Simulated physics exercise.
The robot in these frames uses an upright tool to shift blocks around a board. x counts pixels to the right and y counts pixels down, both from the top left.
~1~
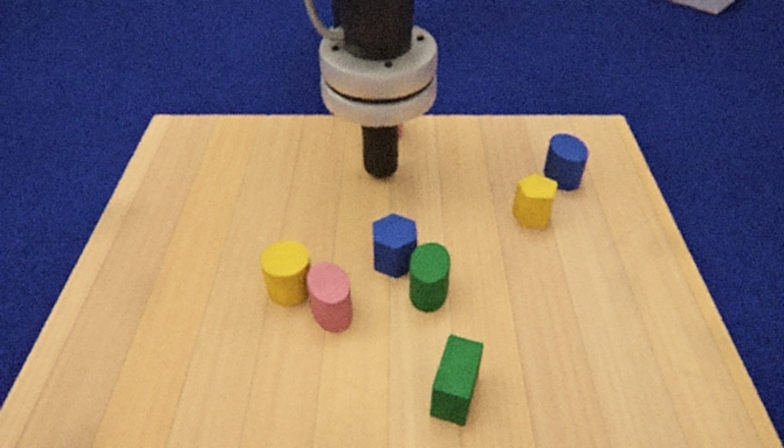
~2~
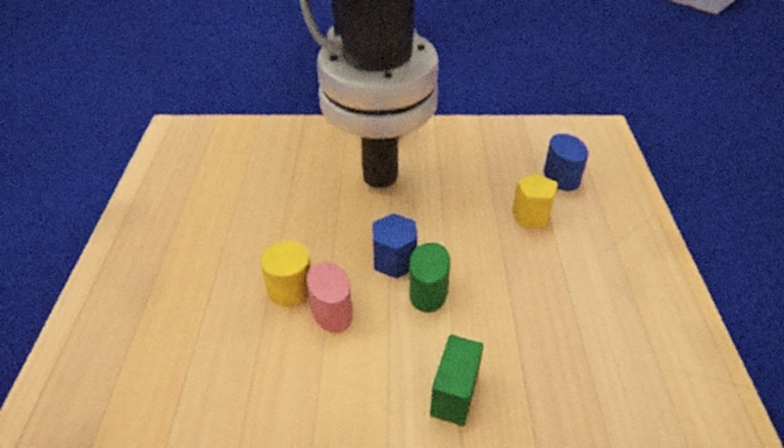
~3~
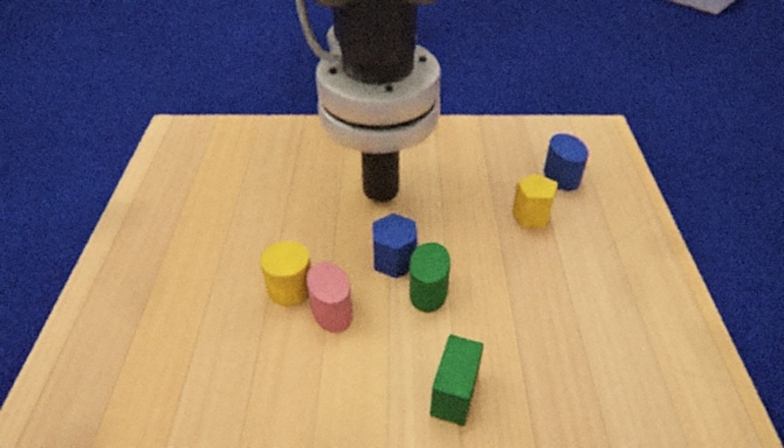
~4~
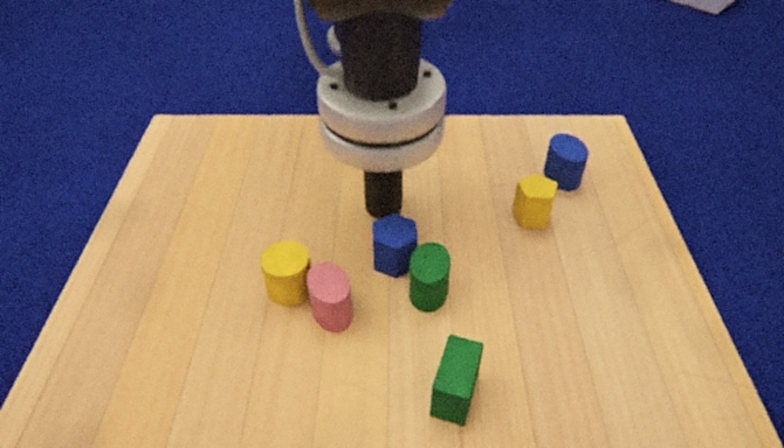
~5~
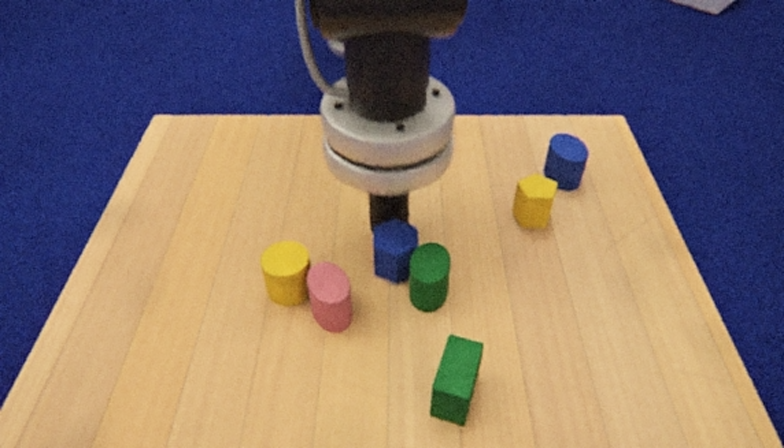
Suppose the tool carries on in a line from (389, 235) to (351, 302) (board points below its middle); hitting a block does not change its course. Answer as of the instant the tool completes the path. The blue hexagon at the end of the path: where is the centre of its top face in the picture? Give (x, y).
That would be at about pixel (396, 278).
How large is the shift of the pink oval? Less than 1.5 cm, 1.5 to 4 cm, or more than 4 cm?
Movement: 1.5 to 4 cm.
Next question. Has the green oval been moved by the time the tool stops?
Yes.
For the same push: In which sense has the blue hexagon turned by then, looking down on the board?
From above, counter-clockwise.
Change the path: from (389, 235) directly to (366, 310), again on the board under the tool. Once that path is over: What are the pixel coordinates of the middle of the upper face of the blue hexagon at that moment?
It comes to (409, 294).
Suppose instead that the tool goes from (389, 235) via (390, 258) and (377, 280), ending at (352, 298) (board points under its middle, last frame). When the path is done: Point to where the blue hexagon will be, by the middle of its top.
Around (397, 286).
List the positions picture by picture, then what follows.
The first picture shows tip of the tool (381, 167), middles of tops, yellow circular block (285, 258), pink oval (328, 281), blue hexagon (395, 230), green oval (430, 261).
The second picture shows tool (381, 178), nothing pushed.
The third picture shows tool (381, 191), nothing pushed.
The fourth picture shows tool (384, 208), nothing pushed.
The fifth picture shows tool (389, 228), yellow circular block (285, 258), pink oval (328, 281), blue hexagon (396, 236), green oval (430, 261).
On the path given first. Halfway along, tool (370, 260); blue hexagon (398, 263), turned 55° anticlockwise; green oval (442, 271).
At the end, tool (350, 295); yellow circular block unmoved; pink oval (315, 298); blue hexagon (396, 278), turned 95° anticlockwise; green oval (443, 271).
